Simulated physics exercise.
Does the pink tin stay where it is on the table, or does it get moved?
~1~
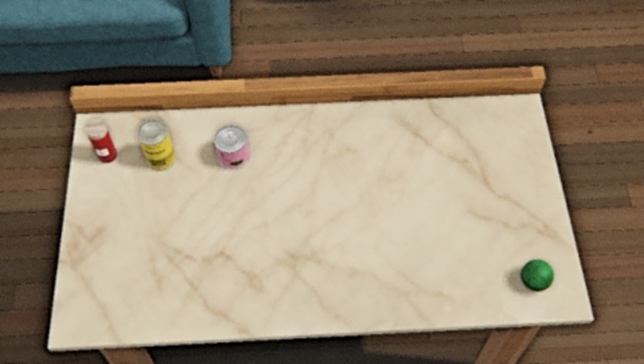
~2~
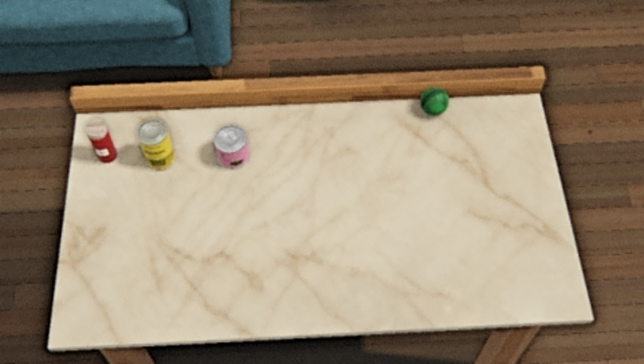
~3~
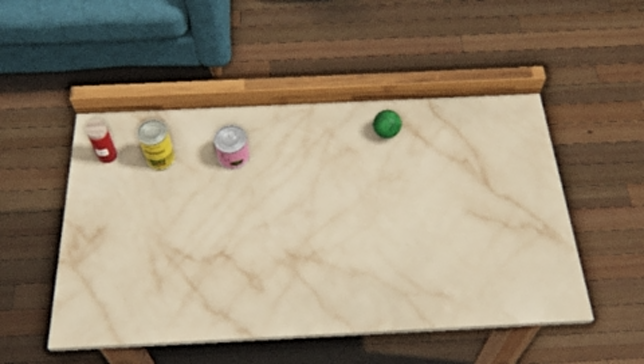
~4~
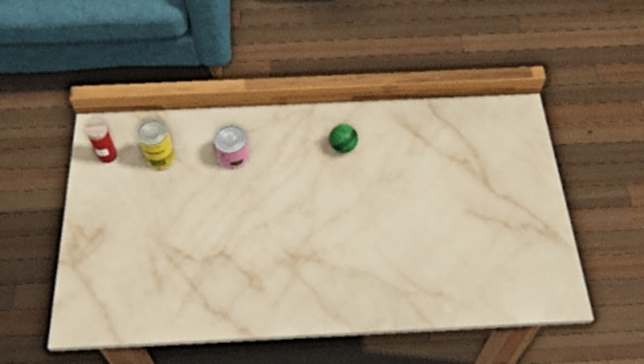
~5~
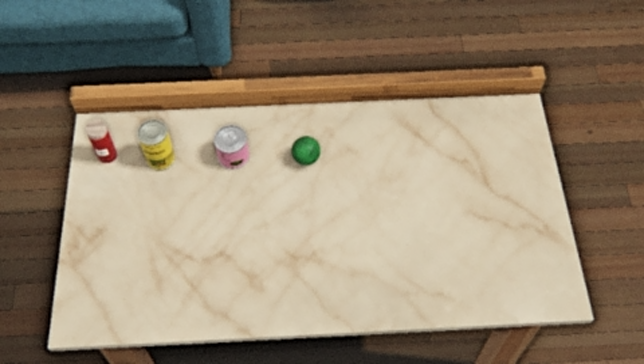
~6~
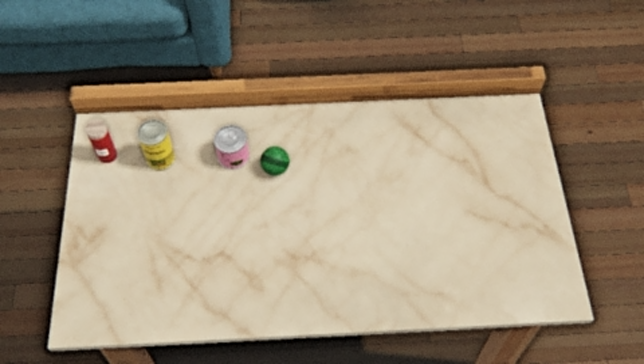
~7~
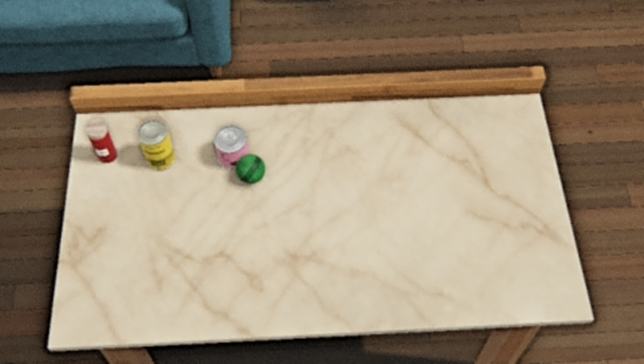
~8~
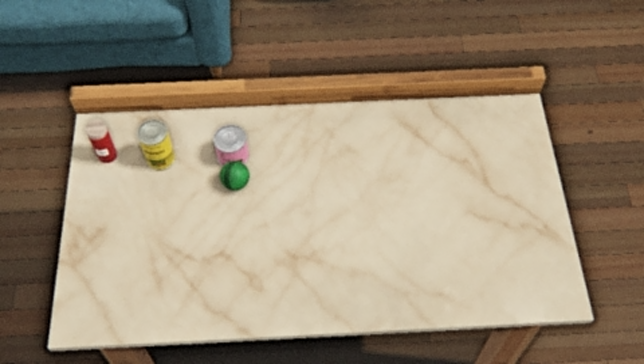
The pink tin stays where it is. The green ball slows down and ends up just in front of it, and the tin does not shift.
